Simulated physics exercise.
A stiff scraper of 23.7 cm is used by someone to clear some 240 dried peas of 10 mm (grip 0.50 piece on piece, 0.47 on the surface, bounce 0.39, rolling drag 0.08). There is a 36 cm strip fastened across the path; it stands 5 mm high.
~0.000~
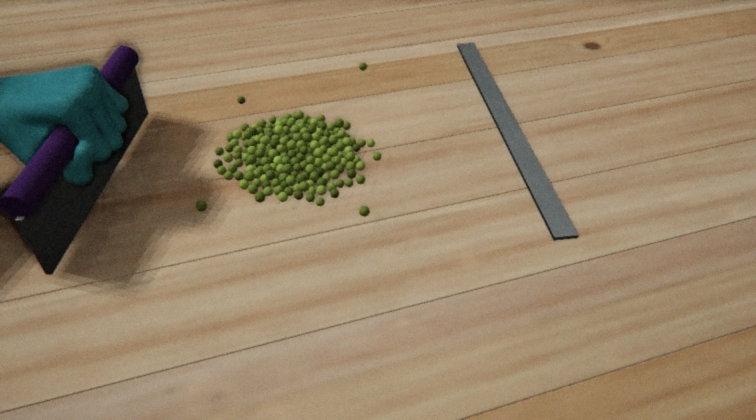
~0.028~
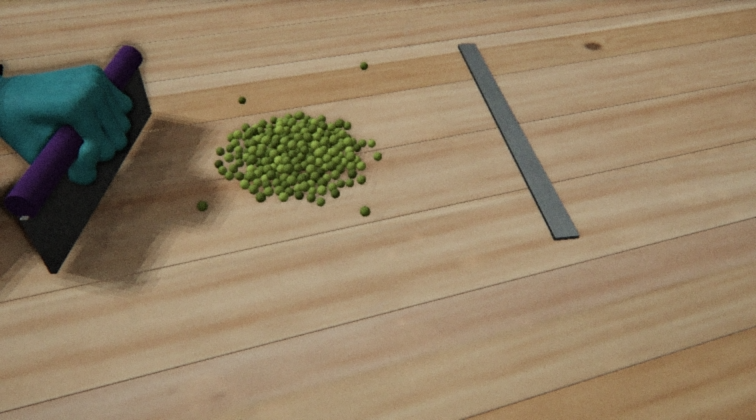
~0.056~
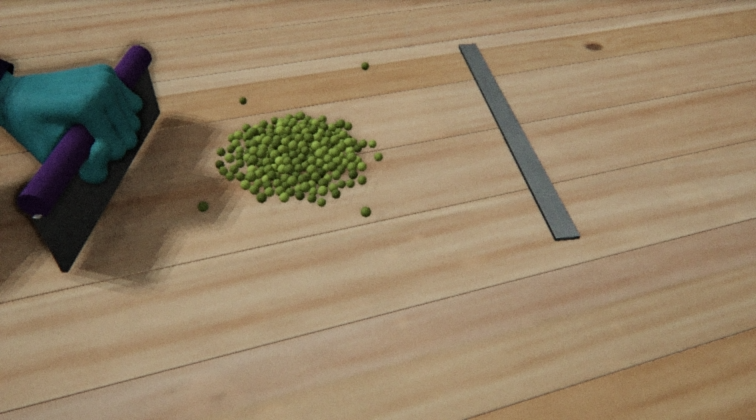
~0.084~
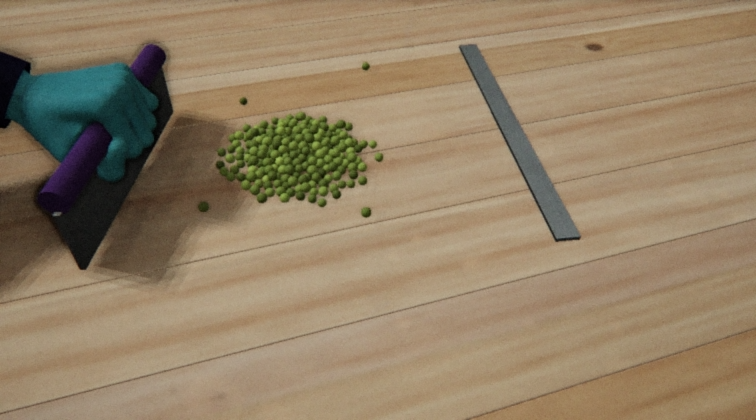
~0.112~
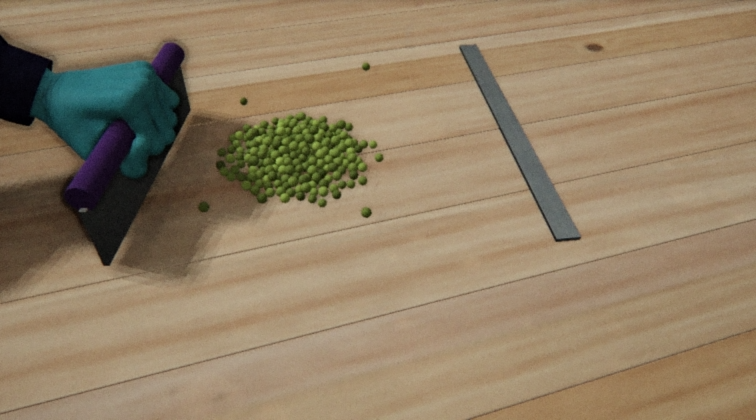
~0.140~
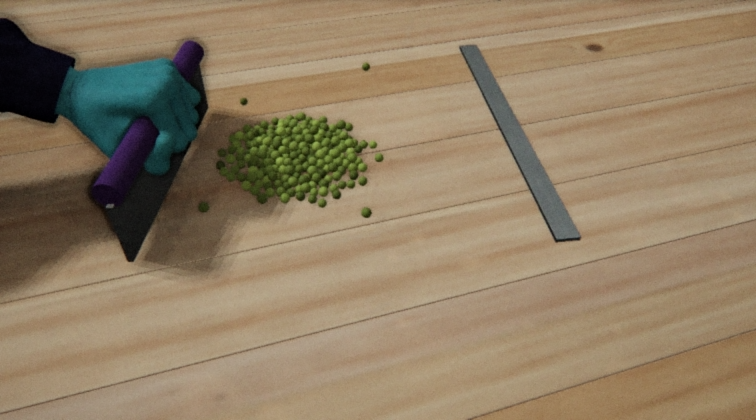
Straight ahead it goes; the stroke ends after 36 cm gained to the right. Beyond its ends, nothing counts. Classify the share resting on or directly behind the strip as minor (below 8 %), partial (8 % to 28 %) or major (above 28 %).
It is partial.
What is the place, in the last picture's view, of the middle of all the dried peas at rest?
(497, 152).
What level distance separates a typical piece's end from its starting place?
Level distance: Near 22 cm.
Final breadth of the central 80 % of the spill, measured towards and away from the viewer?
I'd say some 24 centimetres.
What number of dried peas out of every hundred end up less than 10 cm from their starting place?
I'd put it at close to 0 percent.
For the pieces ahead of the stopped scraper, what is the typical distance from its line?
Typical distance: Close to 5 cm.
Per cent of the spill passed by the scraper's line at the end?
Close to 5 in a hundred, I'd say.
After 0.37 s, scraper 23 cm from its start, spill 17 cm wide; elsewhere 100 %.
After 0.61 s, scraper 36 cm from its start, spill 25 cm wide; elsewhere 100 %.
Then, at 0.81 s, scraper 36 cm from its start, spill 30 cm wide; on or straight behind the strip 10 %, elsewhere 90 %.
At rest (1.6 s), on or straight behind the strip 10 %, elsewhere 90 %.
